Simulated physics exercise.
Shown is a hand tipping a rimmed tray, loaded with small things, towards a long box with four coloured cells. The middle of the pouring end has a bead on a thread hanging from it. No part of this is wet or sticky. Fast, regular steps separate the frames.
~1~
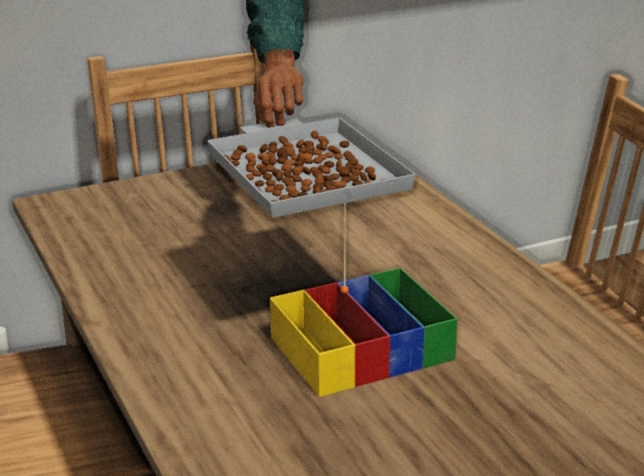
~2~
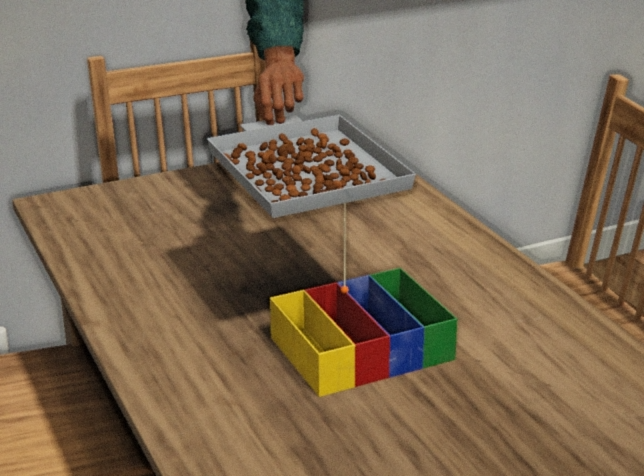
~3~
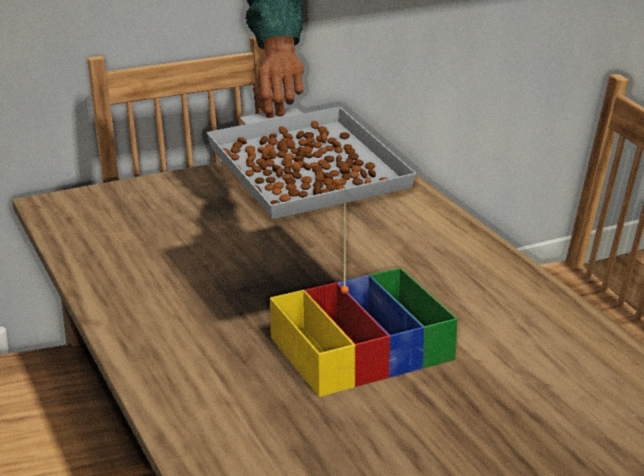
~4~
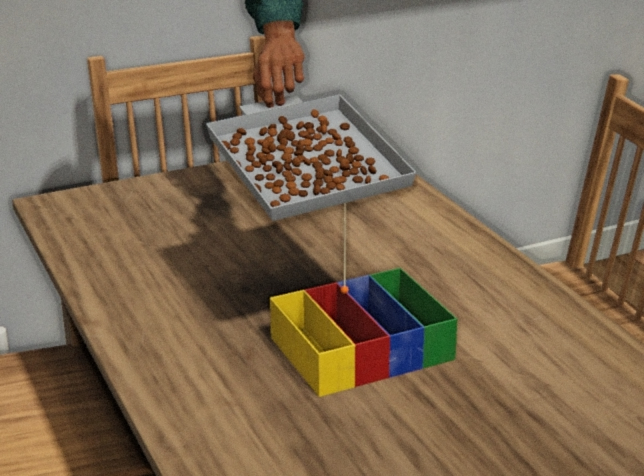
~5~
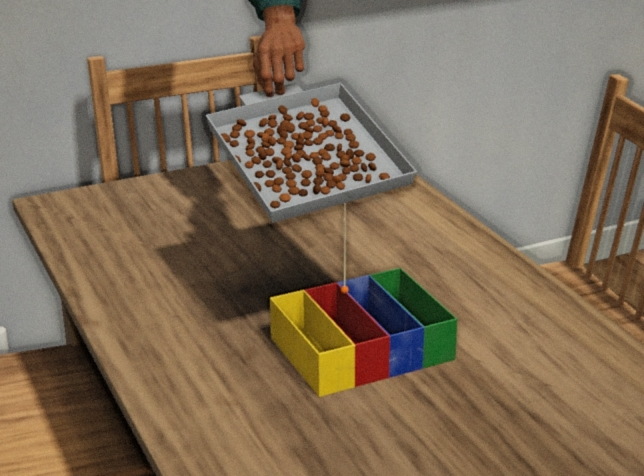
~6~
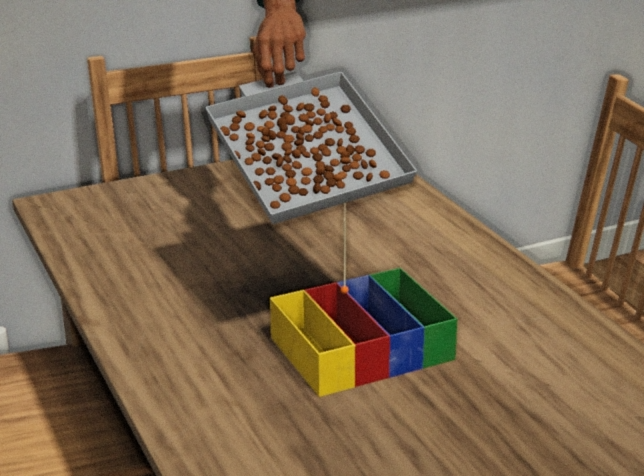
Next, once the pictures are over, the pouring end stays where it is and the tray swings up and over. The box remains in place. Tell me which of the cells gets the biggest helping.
The biggest helping lands in the yellow cell.
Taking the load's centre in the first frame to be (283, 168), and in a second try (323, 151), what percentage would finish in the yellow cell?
Roughly 50 per cent, then roughly 40 per cent.
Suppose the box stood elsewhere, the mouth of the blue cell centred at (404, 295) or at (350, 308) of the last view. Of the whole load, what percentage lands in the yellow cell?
The first position comes out at 20 per cent, the other at 50 per cent.
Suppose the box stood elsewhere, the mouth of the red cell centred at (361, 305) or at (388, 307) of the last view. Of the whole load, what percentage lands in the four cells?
Well, you'd get about 30 per cent and then about 20 per cent.
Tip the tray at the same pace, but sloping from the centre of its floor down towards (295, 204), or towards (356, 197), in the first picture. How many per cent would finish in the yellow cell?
The first try gives close to 50 per cent, the second close to 10 per cent.
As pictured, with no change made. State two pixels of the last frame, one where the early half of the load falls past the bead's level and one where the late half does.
It passes near (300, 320) first and then near (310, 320).
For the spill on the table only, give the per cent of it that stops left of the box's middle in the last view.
100 per cent, roughly.
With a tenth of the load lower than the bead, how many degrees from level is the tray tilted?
Near 105 degrees.
Soon after the last picture, tray tipped steeply; all on the tray.
A little later, tray tipped right over; most on the tray; a small part falling or outside the box.
Later still, tray tipped past a quarter turn; about a third in the yellow cell; about a quarter in the red cell; a stray few in the blue cell; about half falling or outside the box.
At rest, tray tipped past a quarter turn; about a third in the yellow cell; about a quarter in the red cell; a stray few in the blue cell; none in the green cell; about half outside the box.
